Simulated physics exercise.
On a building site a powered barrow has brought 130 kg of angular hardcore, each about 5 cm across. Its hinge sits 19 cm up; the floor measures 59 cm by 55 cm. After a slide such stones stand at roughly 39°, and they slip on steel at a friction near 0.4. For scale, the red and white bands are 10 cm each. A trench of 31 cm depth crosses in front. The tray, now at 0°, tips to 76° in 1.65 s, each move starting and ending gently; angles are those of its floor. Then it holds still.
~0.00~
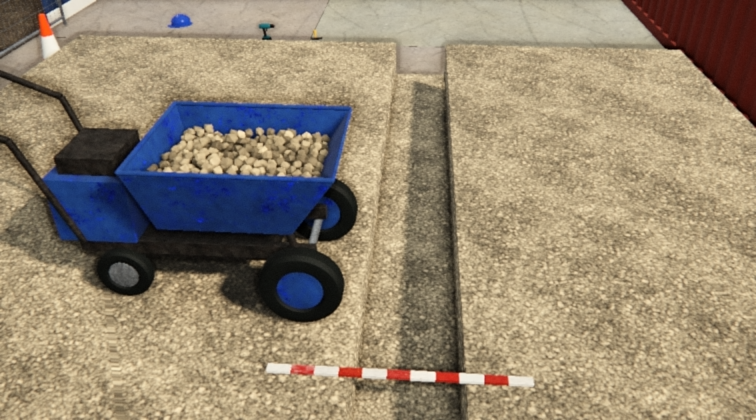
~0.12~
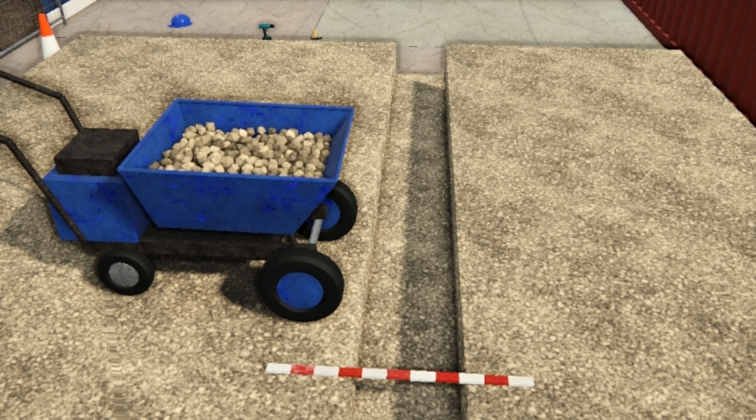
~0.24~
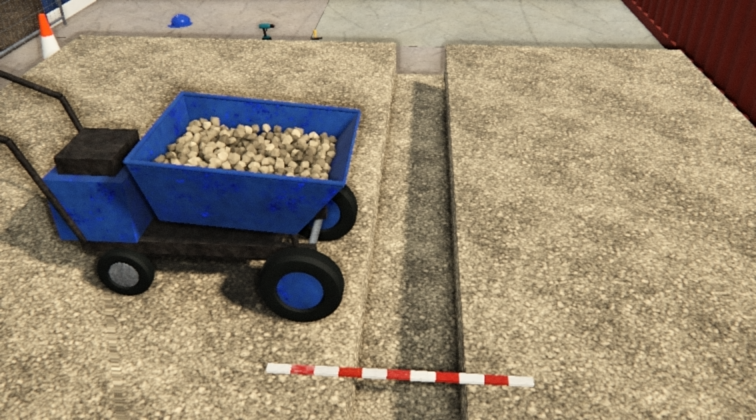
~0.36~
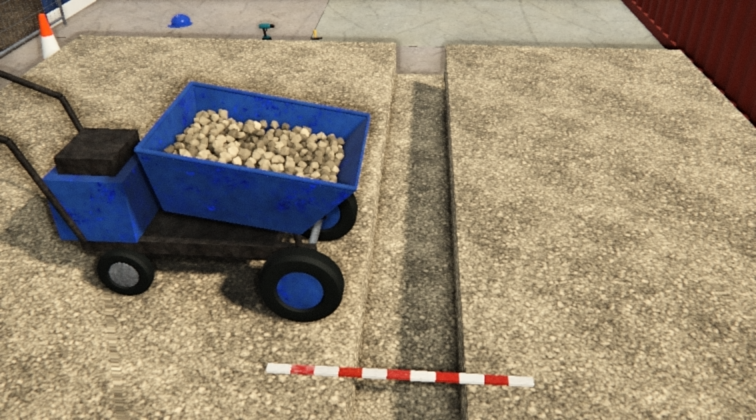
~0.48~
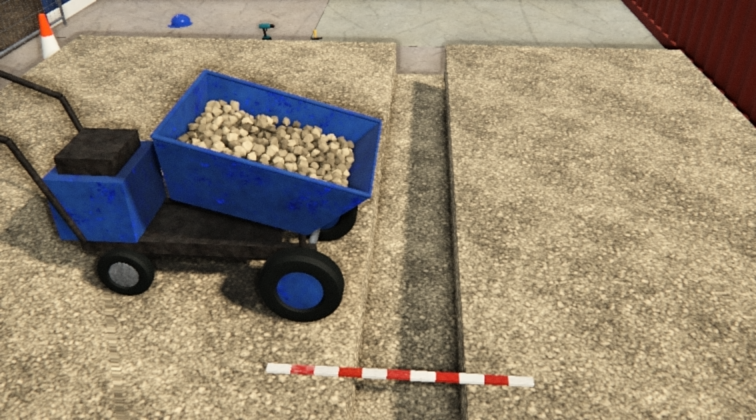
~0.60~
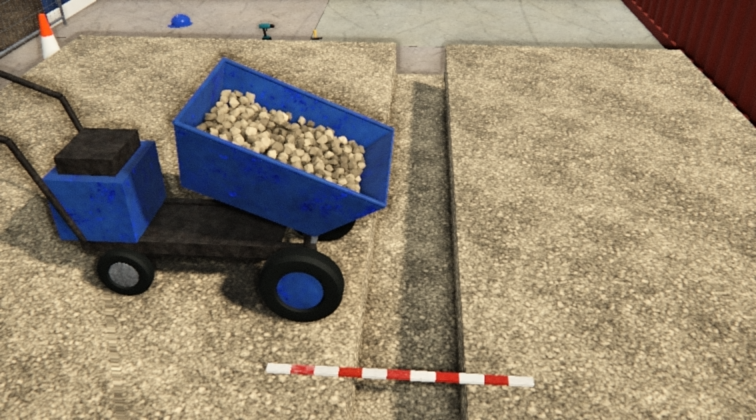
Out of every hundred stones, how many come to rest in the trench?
Some 65 per cent of it.
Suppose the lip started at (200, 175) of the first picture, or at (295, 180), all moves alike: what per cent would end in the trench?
About 55 and 90 per cent.
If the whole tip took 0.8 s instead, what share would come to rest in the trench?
Then about 45 per cent.
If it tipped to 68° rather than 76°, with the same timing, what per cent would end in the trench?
In that case some 30 per cent.
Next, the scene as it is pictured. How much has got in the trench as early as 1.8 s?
Some 10 per cent.
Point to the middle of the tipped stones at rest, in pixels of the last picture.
Near (444, 310).
After 1.2 s the floor is at 64°; 100 % in the tray; the foremost stones are at (423, 245).
After 1.8 s the floor is at 76°; 73 % in the tray, 11 % in the trench, 16 % past the trench; the foremost stones are at (514, 259).
After 2.1 s the floor is at 76°; 45 % in the tray, 25 % in the trench, 30 % past the trench; the foremost stones are at (579, 295).
After 4.1 s the floor is at 76°; 7 % in the tray, 65 % in the trench, 28 % past the trench; the foremost stones are at (600, 309).
